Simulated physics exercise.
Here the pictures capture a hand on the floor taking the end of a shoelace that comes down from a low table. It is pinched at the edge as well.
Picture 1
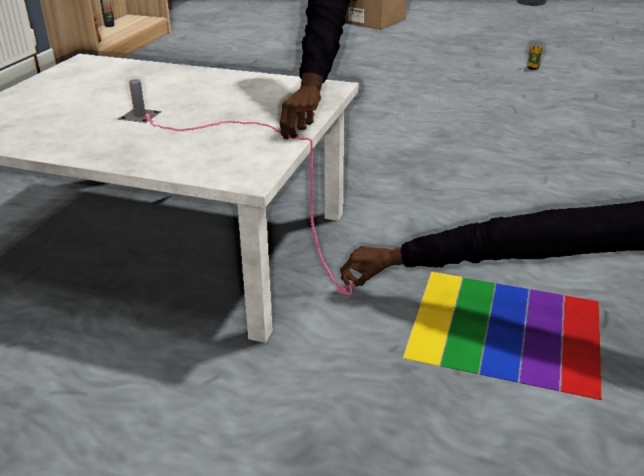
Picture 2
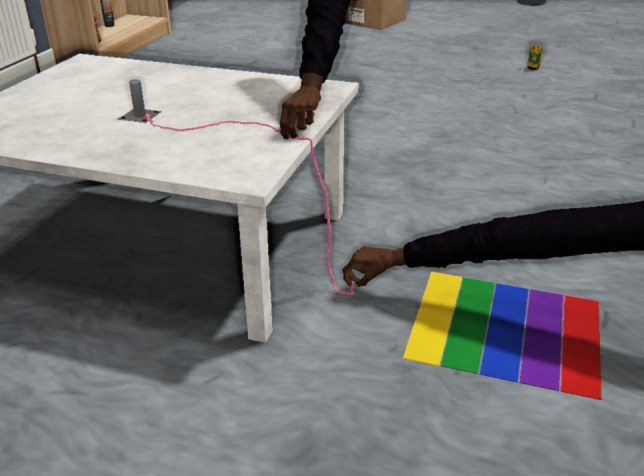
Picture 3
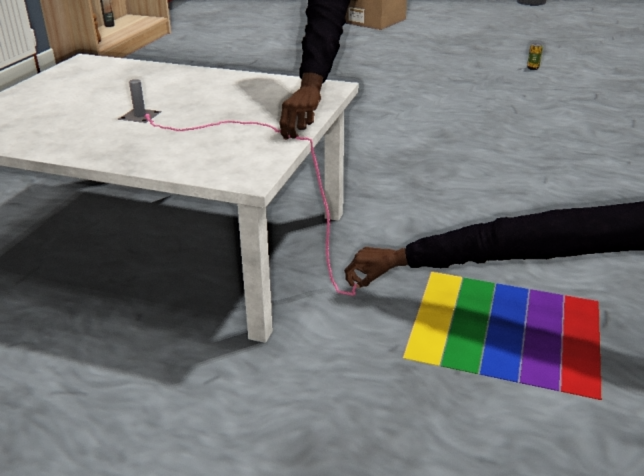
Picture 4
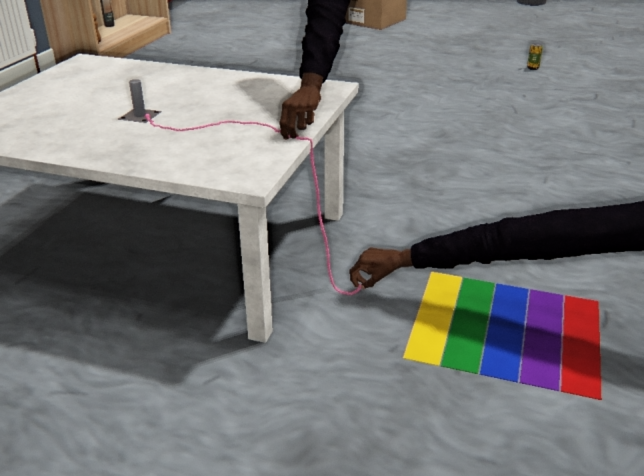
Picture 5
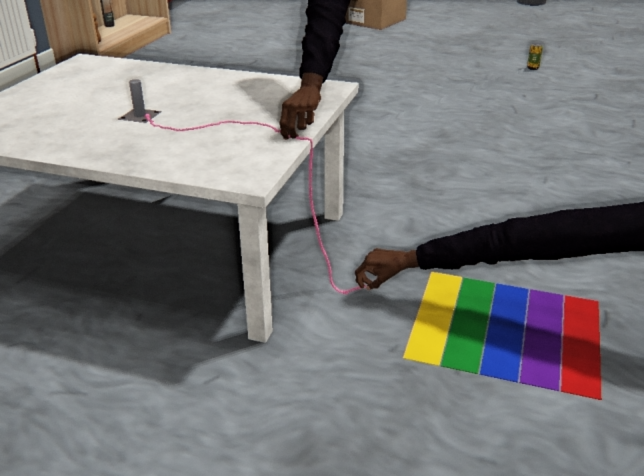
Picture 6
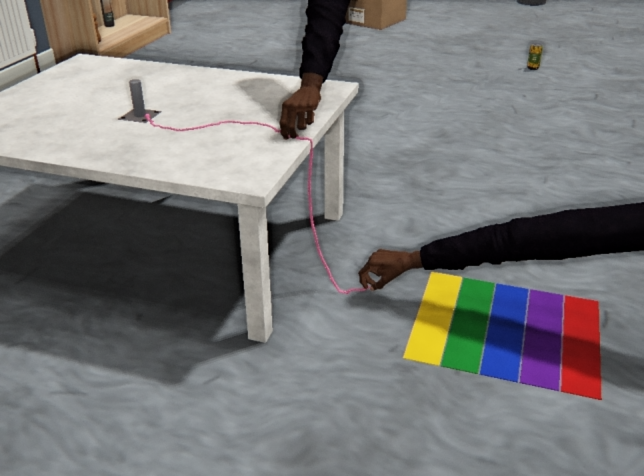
On a grey floor beside a low white table, a hand slowly drawing a pink shoelace's end slightly right, another pinching it above.
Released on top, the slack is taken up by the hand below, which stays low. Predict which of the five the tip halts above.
I expect it over the blue strip.
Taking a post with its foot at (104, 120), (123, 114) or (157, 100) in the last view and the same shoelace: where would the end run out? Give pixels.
About (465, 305), then (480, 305), then (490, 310).
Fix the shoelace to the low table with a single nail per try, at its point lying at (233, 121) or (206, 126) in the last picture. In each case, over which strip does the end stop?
Result, first place: Green; second place: Green.
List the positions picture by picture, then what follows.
In the first frame, end (351, 283); yellow (426, 344); green (463, 351); blue (502, 359); purple (541, 367); red (581, 376).
In the second frame, end (353, 284); shoelace through (155, 126) (218, 124) (273, 128) (314, 160) (329, 222) (331, 274).
In the third frame, end (355, 284).
In the fourth frame, end (360, 285); shoelace through (155, 126) (218, 124) (273, 128) (312, 159) (321, 222) (330, 275).
In the fifth frame, end (365, 286).
In the sixth frame, end (369, 287); shoelace through (155, 126) (218, 124) (273, 128) (311, 159) (312, 221) (329, 274).
Soon after, end near (447, 301); over yellow.
Then, end near (483, 308); over green.
At full stretch, end near (505, 312); over blue. Over blue.
